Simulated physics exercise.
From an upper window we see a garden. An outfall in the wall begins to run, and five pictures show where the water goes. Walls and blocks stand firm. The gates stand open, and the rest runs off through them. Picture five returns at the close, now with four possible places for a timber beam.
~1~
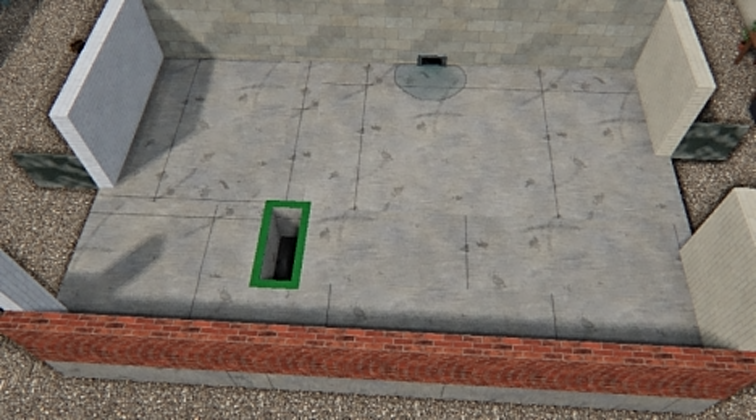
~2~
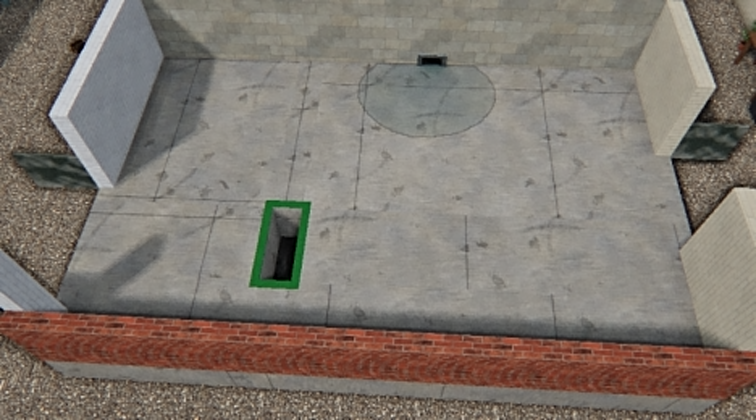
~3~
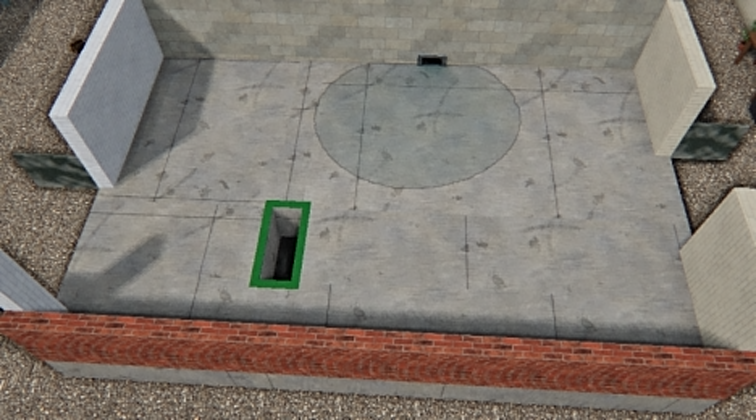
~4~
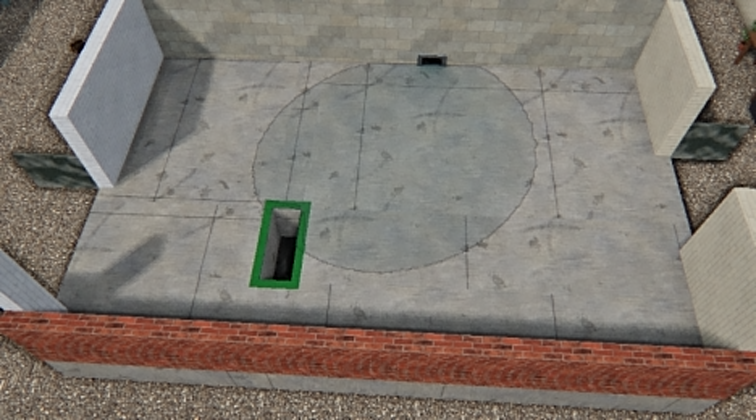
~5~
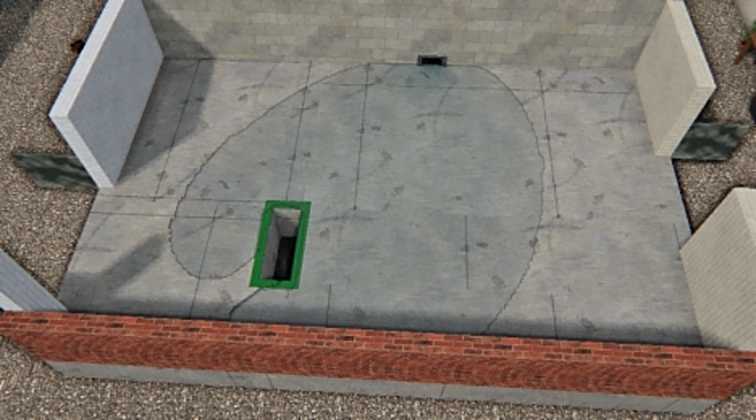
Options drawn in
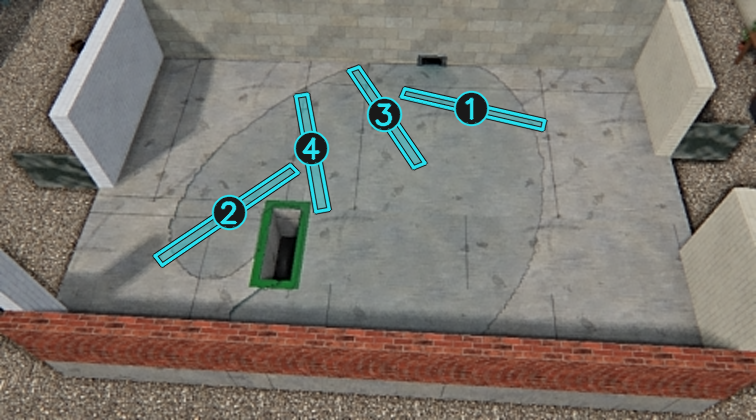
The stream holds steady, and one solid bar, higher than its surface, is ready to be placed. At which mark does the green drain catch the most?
2 works best here.
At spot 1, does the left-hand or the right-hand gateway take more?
The left gate.
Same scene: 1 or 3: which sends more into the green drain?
That is spot 1.
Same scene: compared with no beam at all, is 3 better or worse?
It is worse.
On the marked copy, 1 from (403, 92) to (543, 125); 2 from (158, 260) to (294, 168); 3 from (353, 69) to (419, 165); 4 from (301, 95) to (322, 210).
If 1 is chosen, about 17 % of the stream runs into the green drain, about 81 % out by the gates.
If 2 is chosen, about 29 % of the stream runs into the green drain, about 70 % out by the gates.
If 3 is chosen, about 11 % of the stream runs into the green drain, about 87 % out by the gates.
If 4 is chosen, about 12 % of the stream runs into the green drain, about 86 % out by the gates.
